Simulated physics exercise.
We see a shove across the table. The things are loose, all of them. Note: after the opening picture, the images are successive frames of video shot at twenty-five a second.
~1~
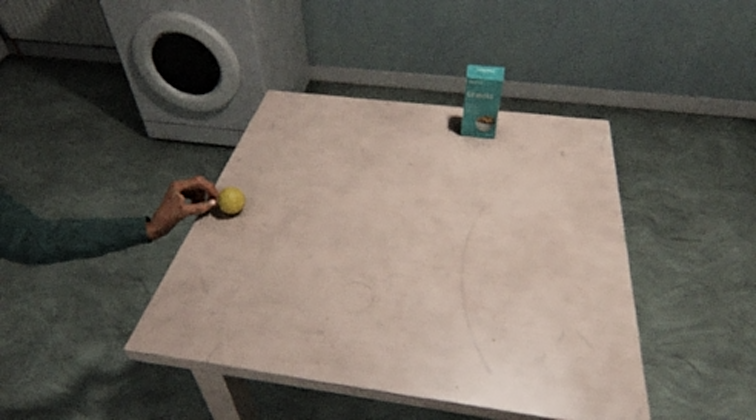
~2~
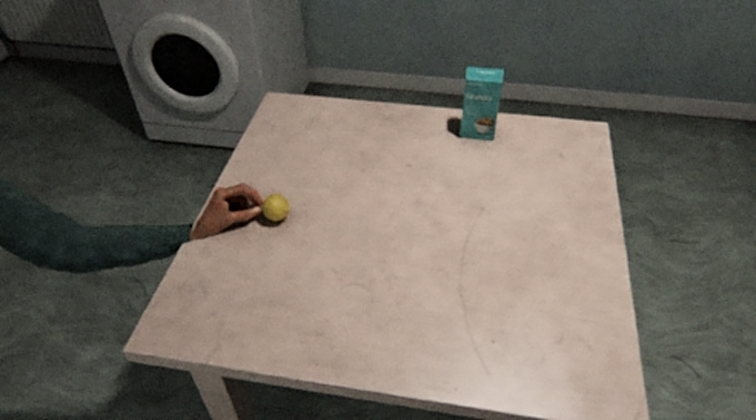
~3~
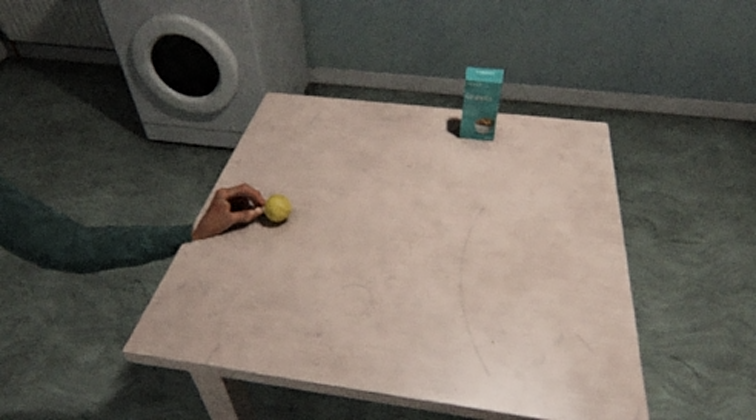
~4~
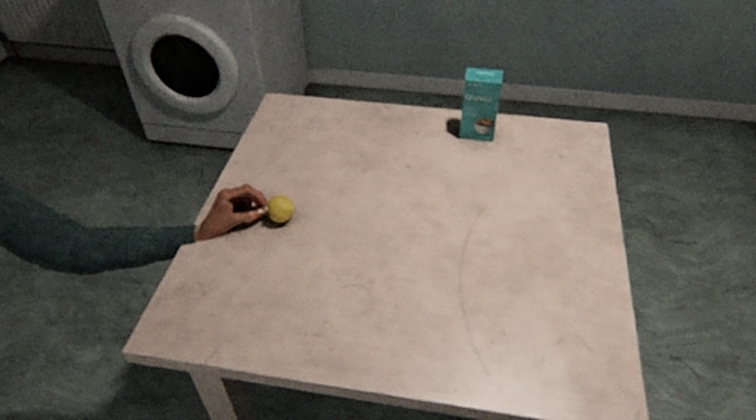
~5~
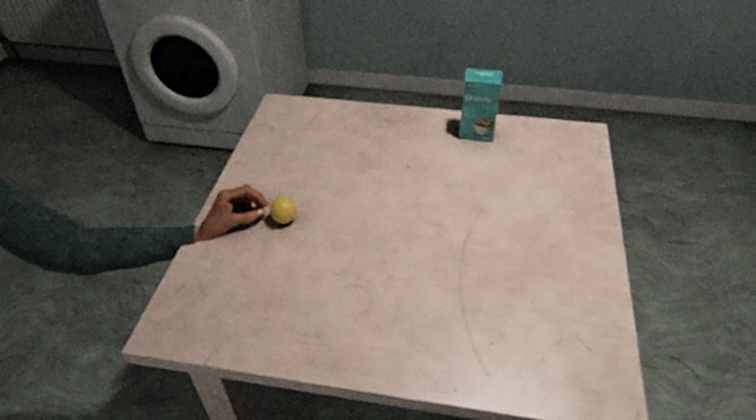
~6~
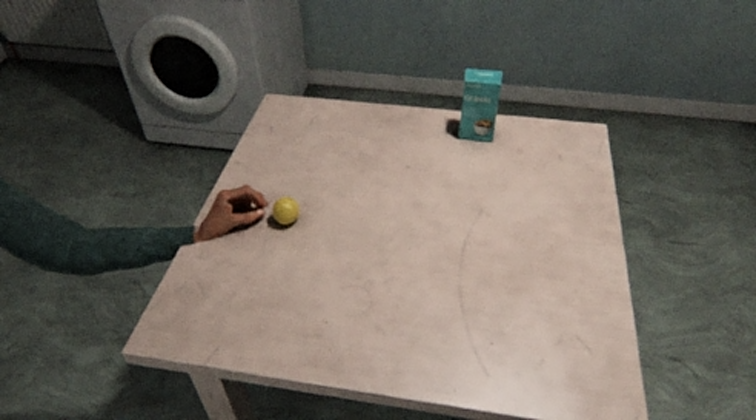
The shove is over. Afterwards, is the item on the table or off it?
It halts before the edge.
Then, 0.20 s later than the last frame, yellow lemon moved about its own width near (299, 212).
Then, 0.50 s later than the last frame, yellow lemon moved about its own width near (309, 213).
When it is over, moved from the start, yellow lemon. End places, in pixels of the last picture, yellow lemon near (311, 213).
